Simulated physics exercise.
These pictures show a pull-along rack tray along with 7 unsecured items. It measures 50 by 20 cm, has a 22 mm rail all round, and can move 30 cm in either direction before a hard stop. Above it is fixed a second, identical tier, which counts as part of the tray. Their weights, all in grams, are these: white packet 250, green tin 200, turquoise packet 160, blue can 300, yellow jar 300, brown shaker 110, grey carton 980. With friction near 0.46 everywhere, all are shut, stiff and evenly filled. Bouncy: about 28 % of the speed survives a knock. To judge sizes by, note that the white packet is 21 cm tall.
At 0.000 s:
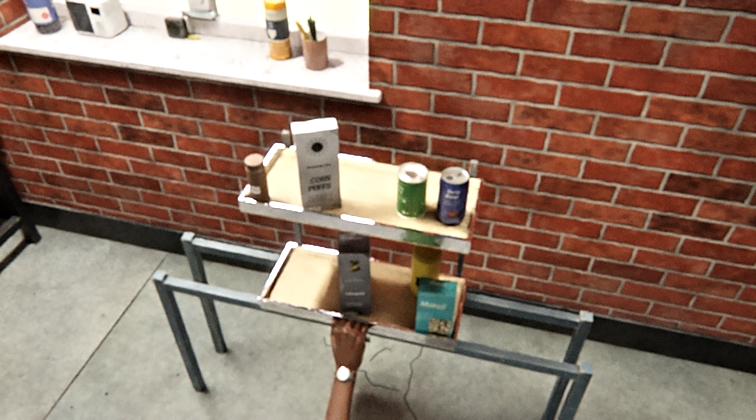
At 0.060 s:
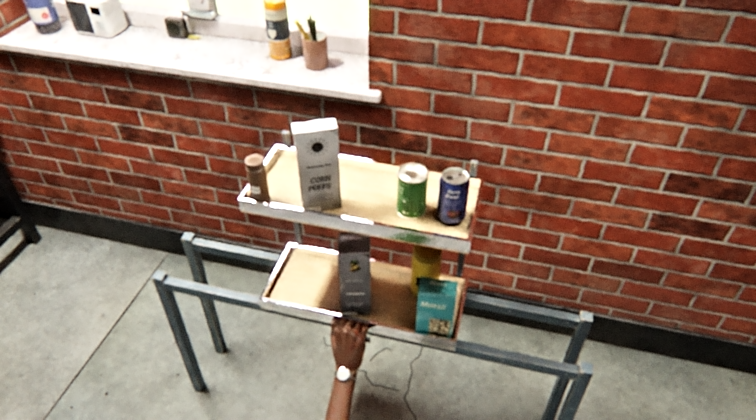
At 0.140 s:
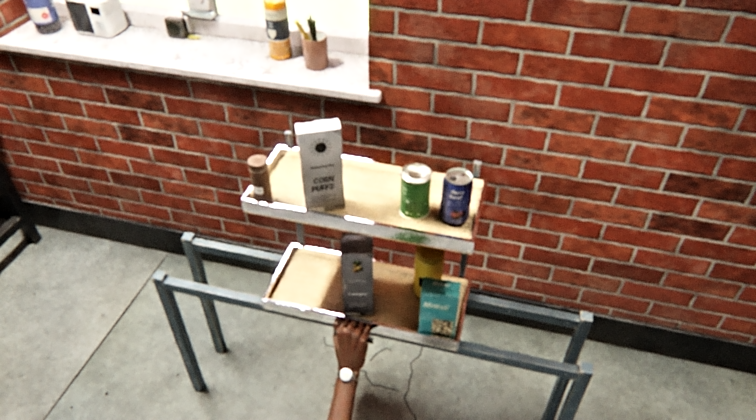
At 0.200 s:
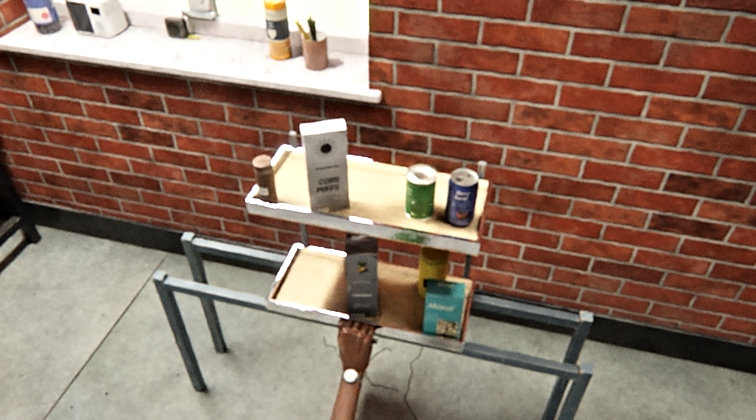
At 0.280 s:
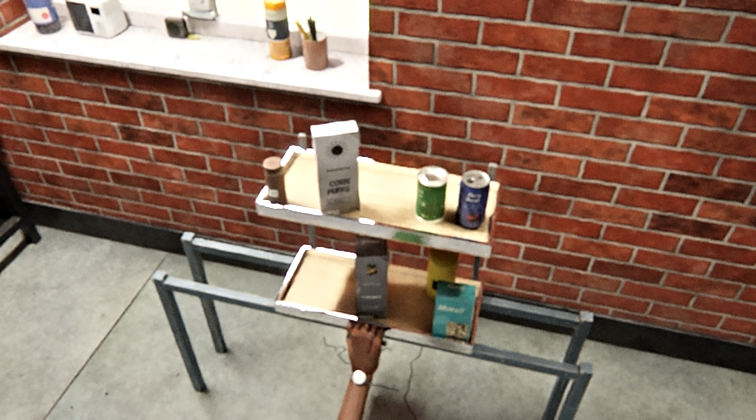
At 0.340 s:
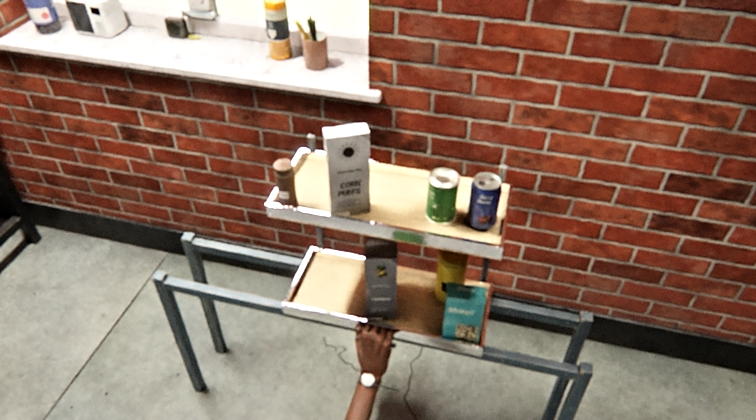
The clip shows a hand gripping the lower edge of a two-tier rack holding packets, tins and other containers in front of a brick wall; after barely moving at first, the rack slides a short way right with its items aboard.
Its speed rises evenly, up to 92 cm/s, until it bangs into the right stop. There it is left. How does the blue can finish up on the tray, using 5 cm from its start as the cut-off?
The blue can remains near its start.
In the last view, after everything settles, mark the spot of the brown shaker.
It ends up near (452, 190).
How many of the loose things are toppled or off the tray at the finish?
The answer: 4.
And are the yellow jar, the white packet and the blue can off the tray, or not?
Observed: Yellow jar remains in bounds; white packet exits its support; blue can remains in bounds.
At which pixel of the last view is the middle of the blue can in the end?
It settles at around (603, 223).
After 0.74 s, tray 30 cm right; blue can 13° off upright near (612, 221); brown shaker 10° off upright; turquoise packet 13° off upright.
After 1.14 s, tray 30 cm right; white packet and turquoise packet now off the tray; grey carton 62° off upright; brown shaker on its side.
After 1.74 s, tray 30 cm right; grey carton 63° off upright; brown shaker on its side; yellow jar 7° off upright.
In the end (3.5 s), off the tray, white packet and turquoise packet; toppled on the tray, brown shaker and grey carton; not toppled but over 5 cm from the start, yellow jar; the other 2 under 5 cm from the start. At the end, from the last picture's camera, blue can near (603, 223).
